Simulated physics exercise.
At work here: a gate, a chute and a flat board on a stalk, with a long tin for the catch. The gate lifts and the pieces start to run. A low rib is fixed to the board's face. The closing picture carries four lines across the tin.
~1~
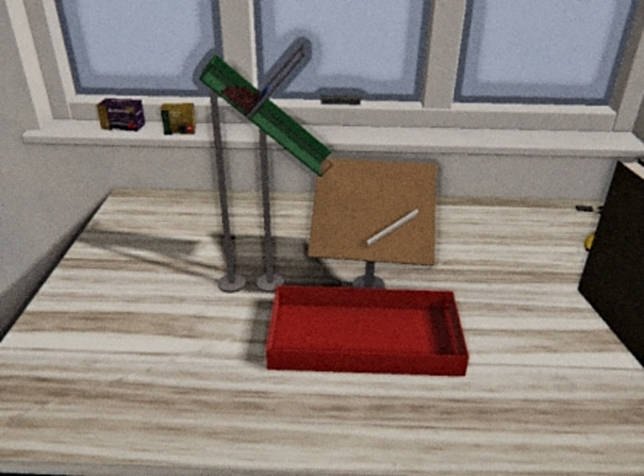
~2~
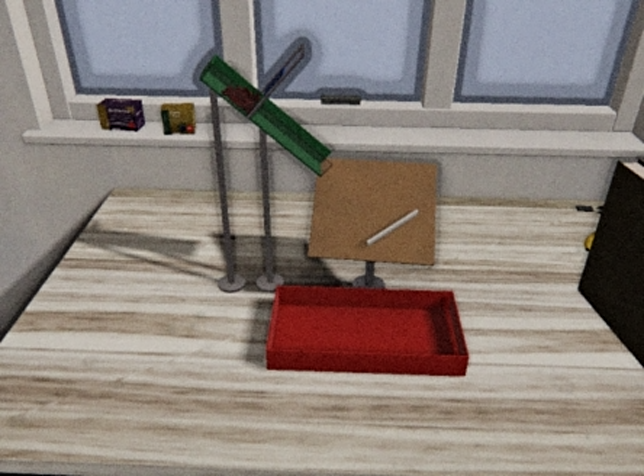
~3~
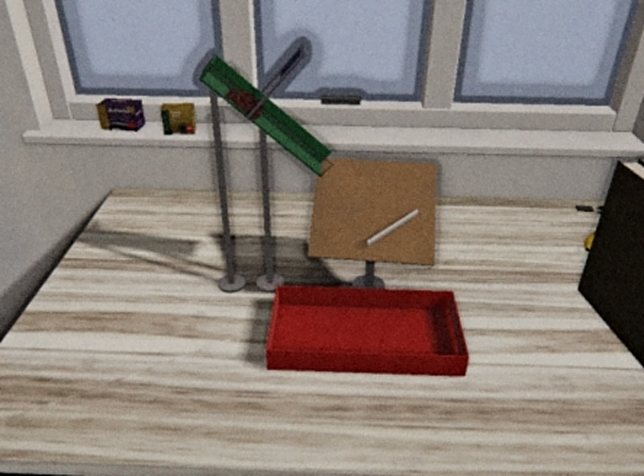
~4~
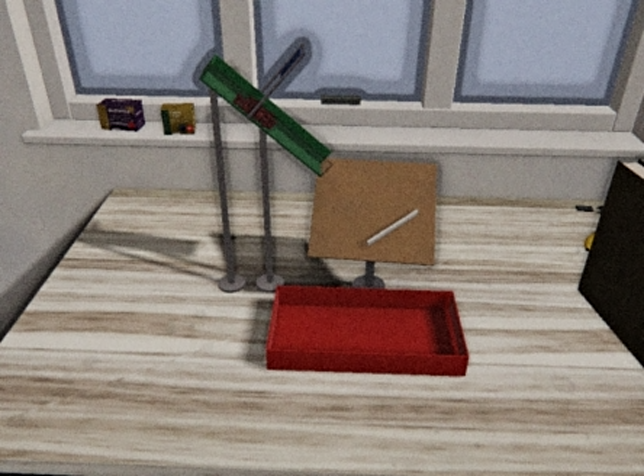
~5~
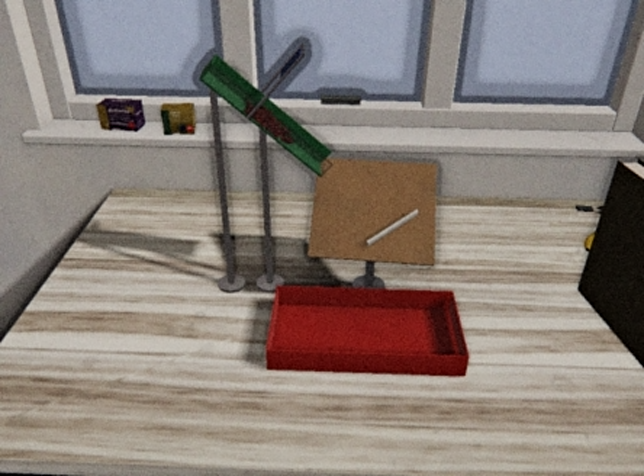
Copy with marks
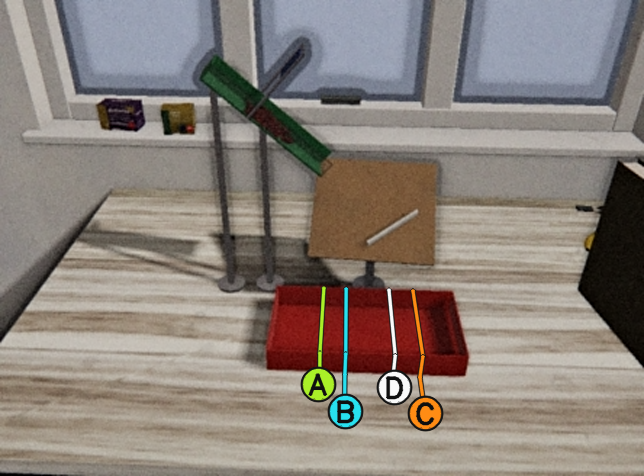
Small dark red pieces slide a short way down the sloping green chute toward the right.
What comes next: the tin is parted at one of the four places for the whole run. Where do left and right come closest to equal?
Go for B.
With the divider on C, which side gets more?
The left side.
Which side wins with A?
The right side.
On the marked copy, line A crosses the front rim at (319, 352); line B crosses the front rim at (345, 353); line C crosses the front rim at (422, 355); line D crosses the front rim at (395, 354).
Choosing A, of what is caught, only a few on the left of the divider, all but a few on the right.
Choosing B, of what is caught, close to half on the left of the divider, close to half on the right.
Choosing C, of what is caught, all but a few on the left of the divider, only a few on the right.
Choosing D, of what is caught, all but a few on the left of the divider, only a few on the right.
